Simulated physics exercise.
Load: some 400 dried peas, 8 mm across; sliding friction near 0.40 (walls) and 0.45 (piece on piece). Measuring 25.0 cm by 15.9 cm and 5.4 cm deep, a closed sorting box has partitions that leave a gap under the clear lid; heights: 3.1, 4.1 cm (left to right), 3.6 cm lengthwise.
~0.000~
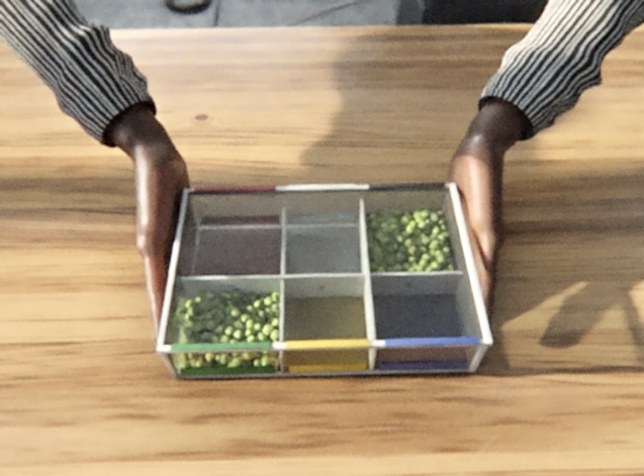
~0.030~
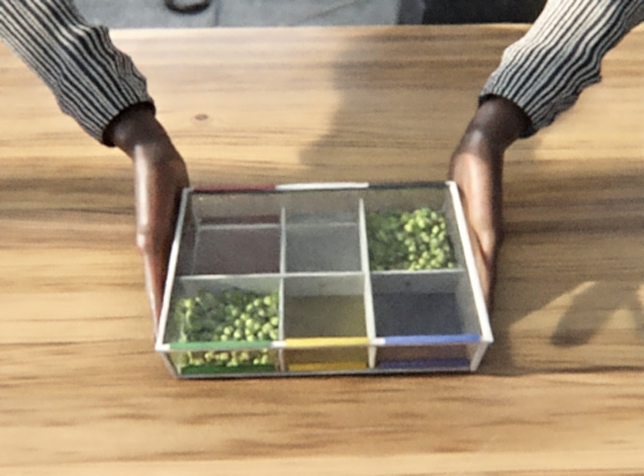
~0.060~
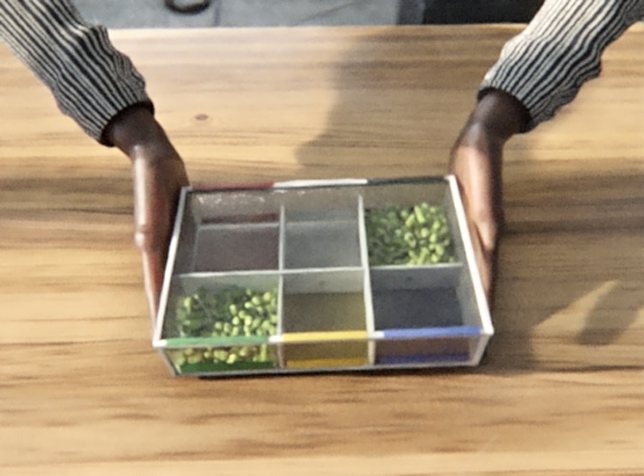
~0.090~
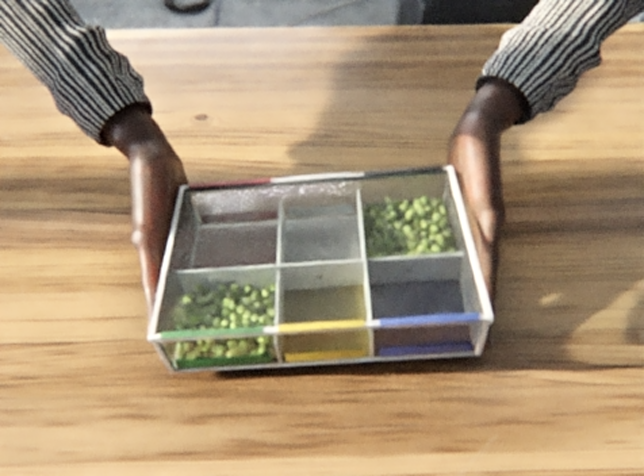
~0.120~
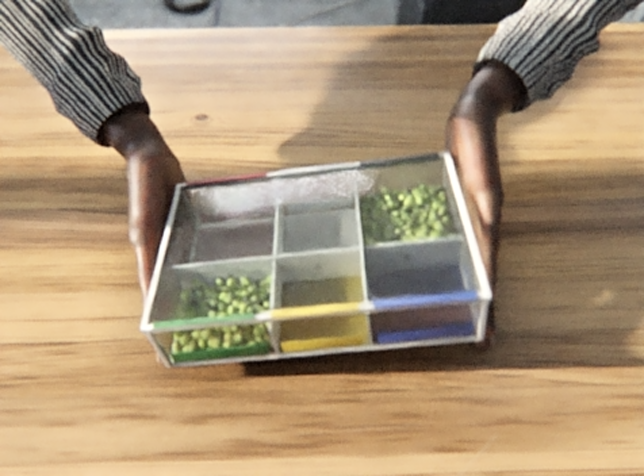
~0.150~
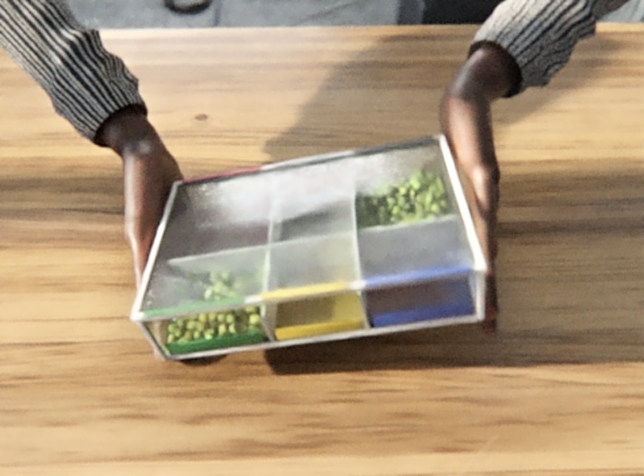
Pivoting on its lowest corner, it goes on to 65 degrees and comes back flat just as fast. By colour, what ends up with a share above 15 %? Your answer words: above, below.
Red compartment - below; blue compartment - below; green compartment - above; yellow compartment - below; white compartment - below; black compartment - above.
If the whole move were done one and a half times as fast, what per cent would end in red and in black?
In that case red would keep 5 % and black would keep 65 %.
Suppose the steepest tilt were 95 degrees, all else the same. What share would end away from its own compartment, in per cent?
Roughly 15 %.
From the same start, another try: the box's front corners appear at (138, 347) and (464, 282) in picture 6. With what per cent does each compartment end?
So it works out as red at 0 percent, blue at 0 percent, green at 35 percent, yellow at 0 percent, white at 0 percent and black at 60 percent.
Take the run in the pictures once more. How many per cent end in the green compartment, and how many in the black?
In the green compartment 30 percent, in the black 65 percent.
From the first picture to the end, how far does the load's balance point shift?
Around 1.5 centimetres.
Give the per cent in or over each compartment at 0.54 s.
You'd find red at 0, blue at 0, green at 30, yellow at 0, white at 0 and black at 65 per cent.
After 0.54 s, tilt 64 degrees; green 30 %, black 65 %.
Then, at 0.79 s, tilt 27 degrees; red 5 %, green 30 %, black 65 %.
After 1.16 s, tilt 0 degrees; red 5 %, green 30 %, black 65 %.
In the end, at 1.6 s, red 5 %, blue 0 %, green 30 %, yellow 0 %, white 0 %, black 65 %.
